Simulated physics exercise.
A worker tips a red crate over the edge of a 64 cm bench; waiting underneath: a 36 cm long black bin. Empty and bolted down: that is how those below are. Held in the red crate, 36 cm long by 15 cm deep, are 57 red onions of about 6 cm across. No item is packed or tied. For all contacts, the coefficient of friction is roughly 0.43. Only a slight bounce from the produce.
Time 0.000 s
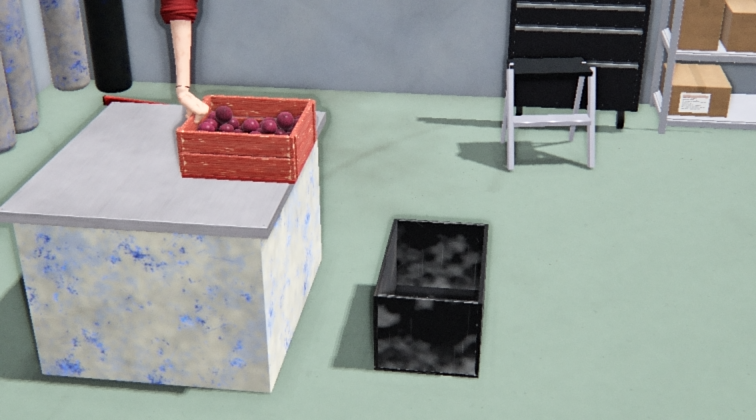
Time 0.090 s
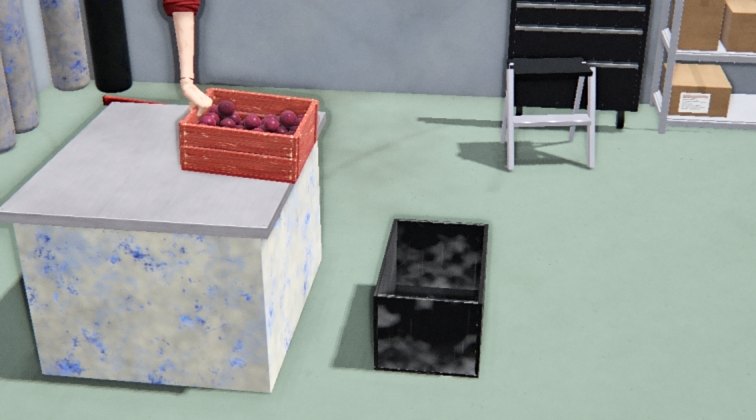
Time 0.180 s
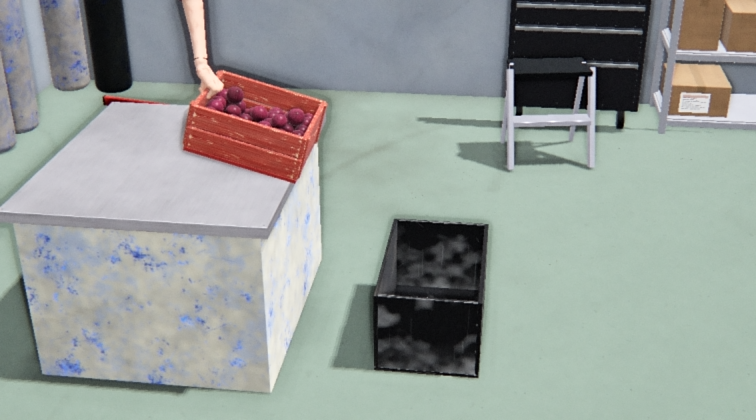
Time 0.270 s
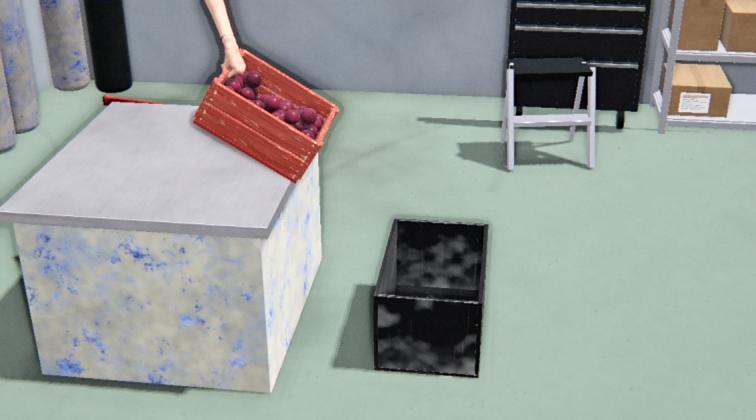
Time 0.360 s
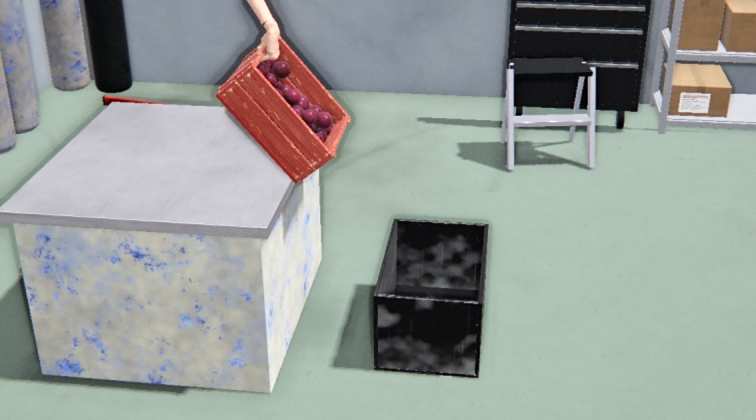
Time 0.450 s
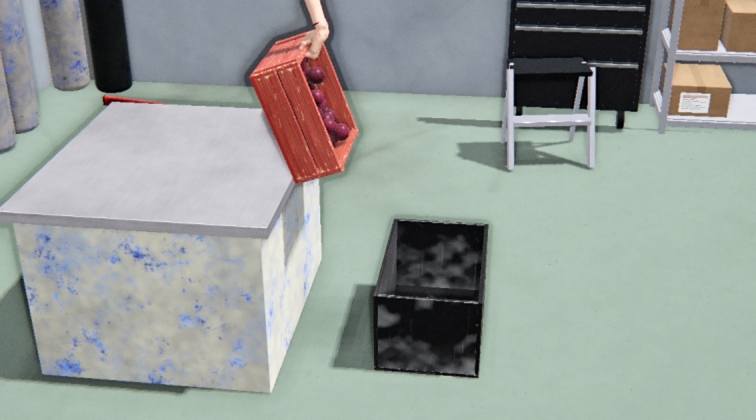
A red crate of dark red, round onions sits level at the right edge of a bench, a hand at its rim, with an open black bin on the floor beyond. The hand lifts its left side, tilting the crate rightward, slightly at first, then steeply, with the onions still inside.
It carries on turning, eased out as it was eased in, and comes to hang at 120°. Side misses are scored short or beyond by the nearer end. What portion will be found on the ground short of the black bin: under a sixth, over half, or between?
When it all settles, not even a sixth of them lie on the ground short of the black bin.
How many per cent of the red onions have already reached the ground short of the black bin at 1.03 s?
I'd put it near 0 in a hundred by then.
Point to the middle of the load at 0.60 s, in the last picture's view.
Estimated middle - around (340, 127).
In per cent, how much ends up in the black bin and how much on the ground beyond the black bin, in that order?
It works out to roughly 95 per cent and 0 per cent, in that order.
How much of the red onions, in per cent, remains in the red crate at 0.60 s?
95 %.
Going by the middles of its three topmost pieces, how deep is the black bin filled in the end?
Some 16 centimetres up.
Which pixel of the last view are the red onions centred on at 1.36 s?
Somewhere around (440, 321) in pixels.
After 0.60 s, tilt 100°; 55 still in the red crate and 2 in the air.
After 0.78 s, tilt 120°; 13 still in the red crate, 1 in the black bin and 43 in the air.
After 1.03 s, tilt 120°; 44 in the black bin, 1 on the ground short of the black bin and 12 in the air.
Outcome (at 1.36 s), 53 in the black bin and 4 on the ground short of the black bin. Asked share, 4 of 57, 7 per cent.
